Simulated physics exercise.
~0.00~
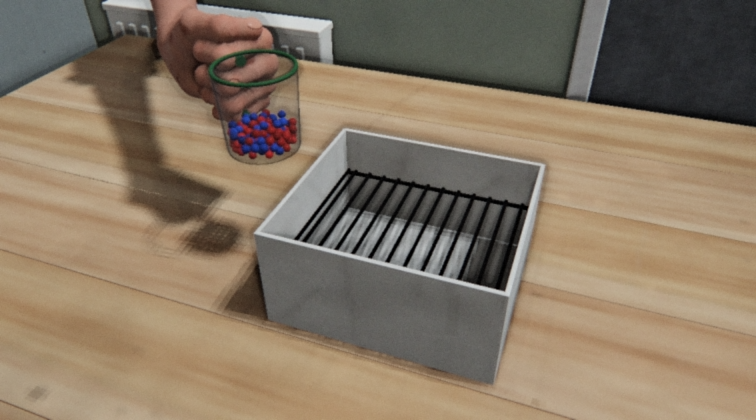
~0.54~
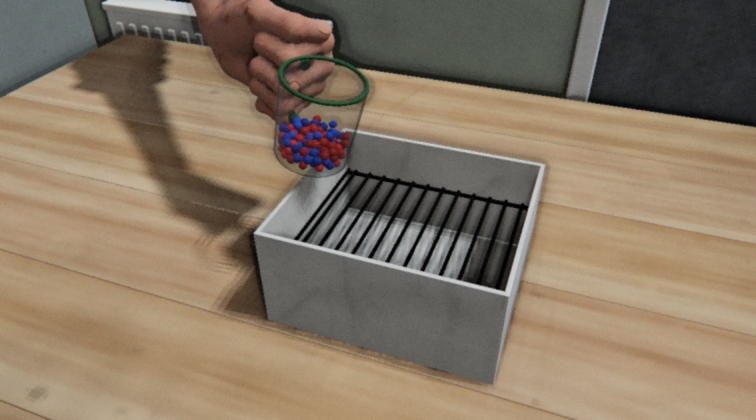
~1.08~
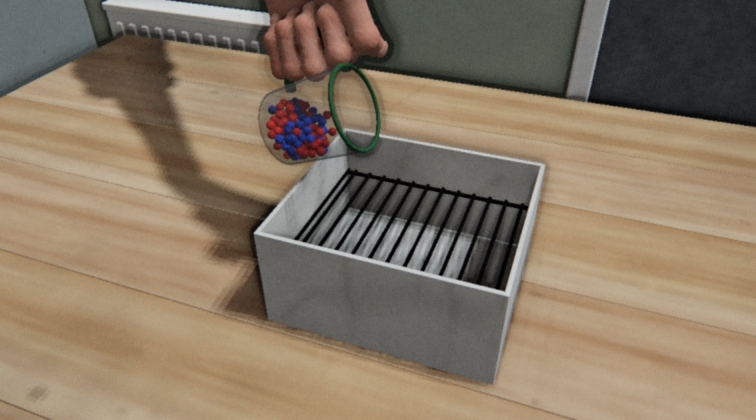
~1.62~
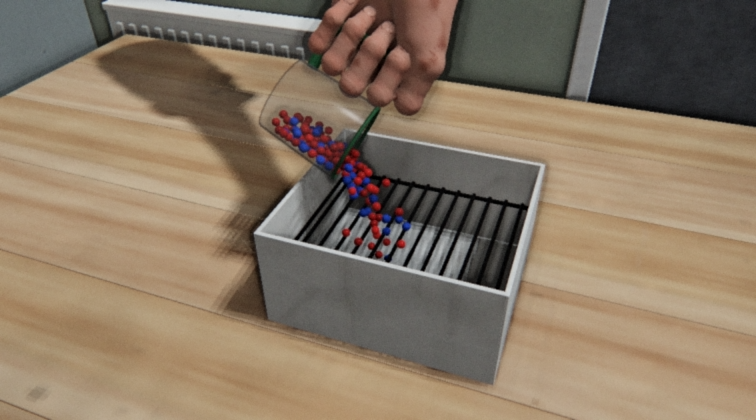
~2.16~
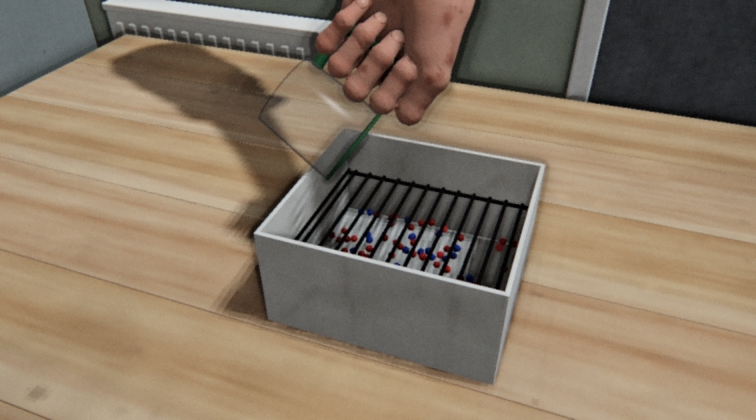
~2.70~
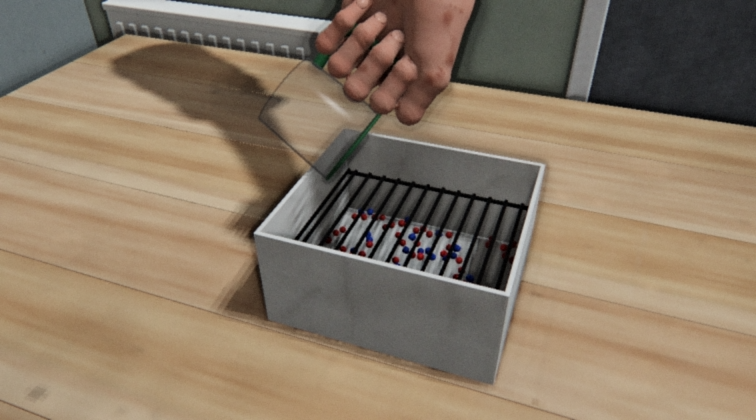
The video shows a hand lifting a clear, green-rimmed cup of small red and blue balls, moving it right and tipping it over a wire rack in an open grey box. Both colours pour out and fall between the wires, ending beneath the rack as the emptied cup stays tilted above.
